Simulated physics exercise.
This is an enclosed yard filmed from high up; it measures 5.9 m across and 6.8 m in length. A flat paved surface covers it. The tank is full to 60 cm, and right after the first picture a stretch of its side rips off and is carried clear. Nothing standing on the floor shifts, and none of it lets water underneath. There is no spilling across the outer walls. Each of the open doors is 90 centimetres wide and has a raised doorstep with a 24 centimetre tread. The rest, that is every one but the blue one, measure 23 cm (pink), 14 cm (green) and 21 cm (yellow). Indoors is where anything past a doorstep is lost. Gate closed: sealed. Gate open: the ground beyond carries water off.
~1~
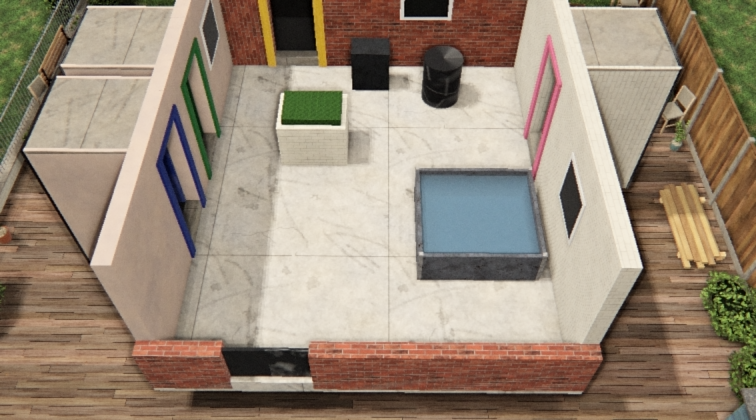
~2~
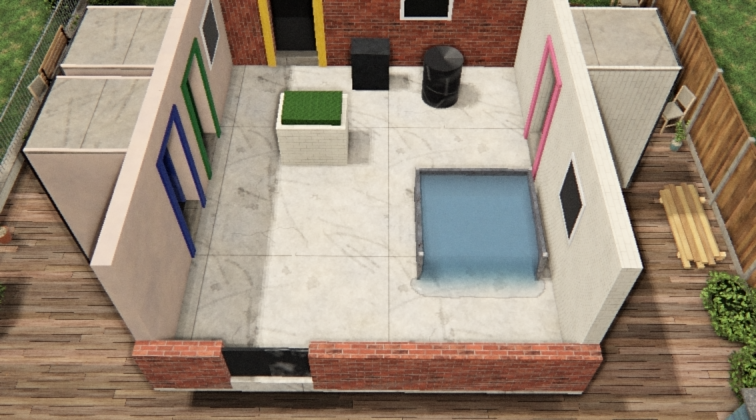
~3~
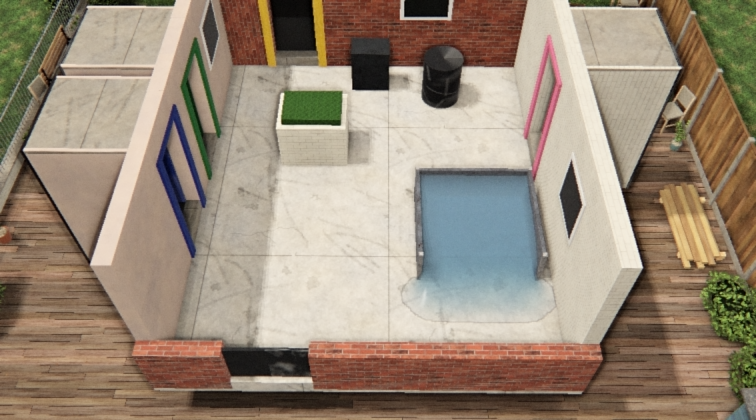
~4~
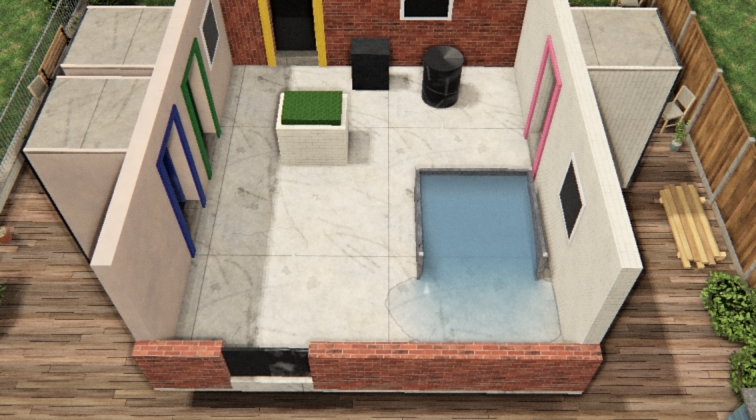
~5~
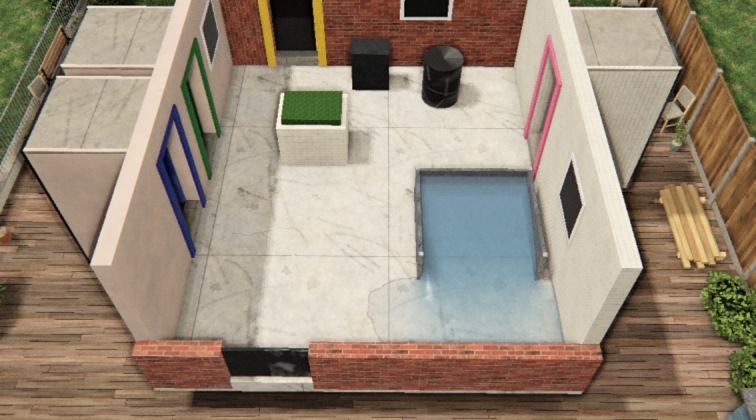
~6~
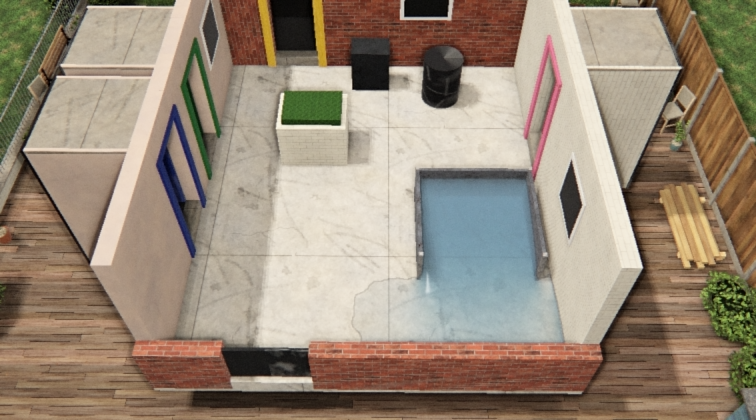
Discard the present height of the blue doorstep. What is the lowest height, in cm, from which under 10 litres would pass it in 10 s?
9 cm.
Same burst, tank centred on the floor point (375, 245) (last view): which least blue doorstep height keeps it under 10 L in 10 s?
Roughly 5.0 centimetres.
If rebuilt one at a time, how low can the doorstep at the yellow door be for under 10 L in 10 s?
Yellow: 8.0 cm.
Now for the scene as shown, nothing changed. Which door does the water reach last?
Yellow.
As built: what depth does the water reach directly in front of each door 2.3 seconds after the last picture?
Centimetres: Pink = 5, blue = 2, green = 0, yellow = 0.
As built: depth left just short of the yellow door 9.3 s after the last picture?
The depth there is around 7.0 cm.
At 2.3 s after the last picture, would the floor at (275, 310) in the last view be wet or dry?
At that moment it's submerged.
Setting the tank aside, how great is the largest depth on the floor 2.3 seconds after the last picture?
I'd put it near 24 cm.
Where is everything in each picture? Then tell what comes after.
The first frame shows the tank at (478, 213) is whole and still, 60 cm deep; the blue door at (185, 191) is dry.
In the second frame, the gap is at (479, 271), the front 0.3 m out at (422, 291); the back of the tank holds 60 cm.
In the third frame, the gap is at (479, 272), the front 0.7 m out at (447, 318); the back of the tank holds 60 cm.
In the fourth frame, the front is at (432, 342), 1.2 m from the gap at (479, 272); 2.7 m2 of floor is wet, 58 cm left at the back.
In the fifth frame, the front is at a hidden place, 1.6 m from the gap at (479, 273); 4.0 m2 of floor is wet, 51 cm left at the back.
In the sixth frame, the gap is at (479, 273), the front 1.7 m out at a hidden place; the back of the tank holds 51 cm; 3.5 m in a straight line remain to the blue door at (185, 191).
Then, 0.7 s after the last picture water covers 15 % of the floor, deepest (48 cm) near (560, 369); it has not reached the blue door.
Then, 2.3 s after the last picture water covers 35 % of the floor, deepest (24 cm) near (182, 366); it has not reached the blue door.
Then, 9.3 s after the last picture water covers 95 % of the floor, deepest (10 cm) near (345, 76); 6 cm at the blue door, 0 litres in over its 22 cm doorstep.
At the blue door as built, the water peaked near 14 cm, 3.3 s after the last picture.
With a doorstep of 7.5 cm, 19 litres would have come in within the 10 s; with 10.5 cm, 5 litres. So under 10 litres takes about 9 cm.
